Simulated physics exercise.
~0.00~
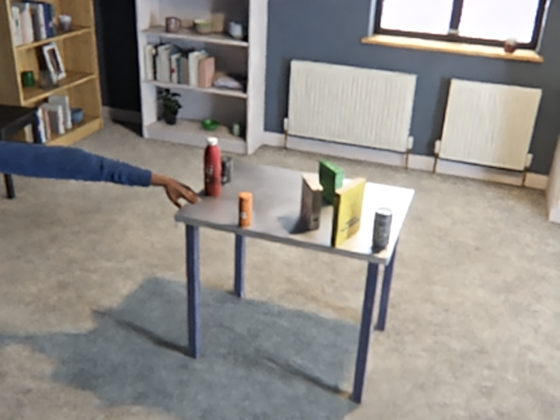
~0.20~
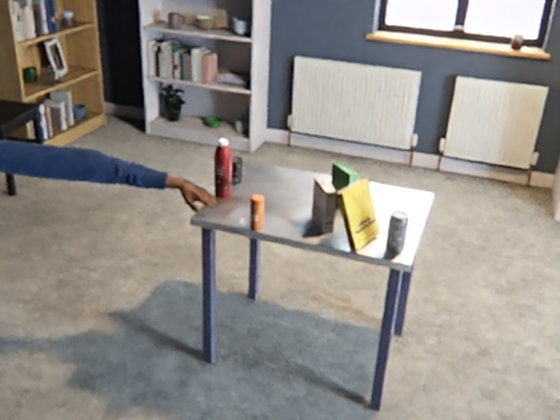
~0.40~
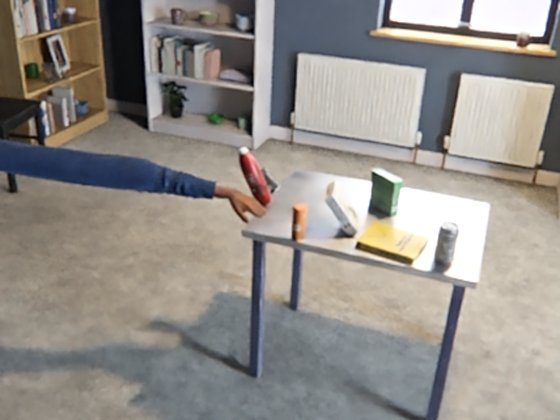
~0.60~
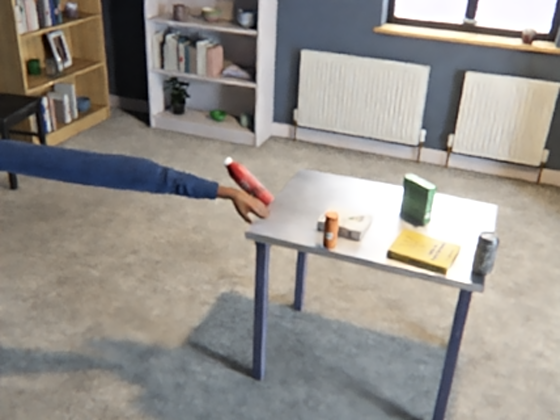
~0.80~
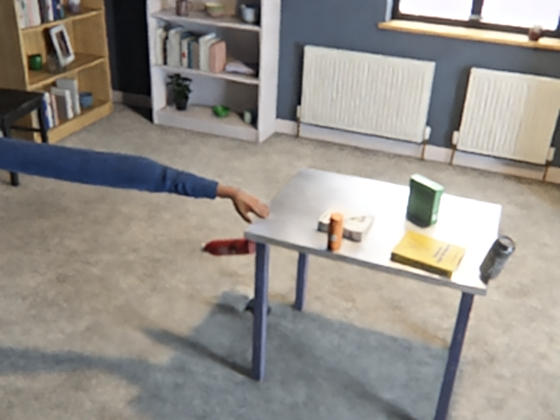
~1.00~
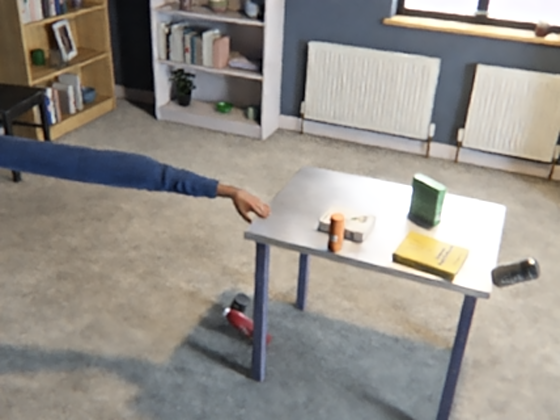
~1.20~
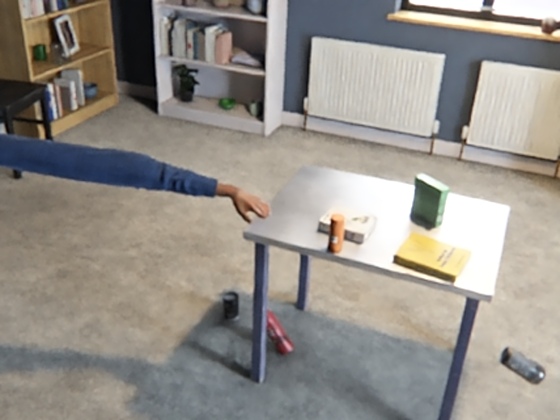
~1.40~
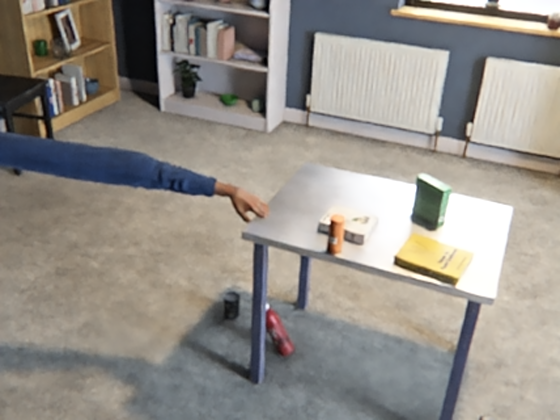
At first, a hand in a blue sleeve rests at the left edge of a small table holding a red bottle, cans, an orange shaker, packets and a yellow book, all upright. The table slides to the right, and the yellow book and white packet topple onto the tabletop. As it stops, the red bottle tips over the left edge and drops to the floor along with a black tin. Then the grey can tilts off the right edge and falls too. Finally, the orange shaker and green packet still stand on the table beside the fallen book and white packet.
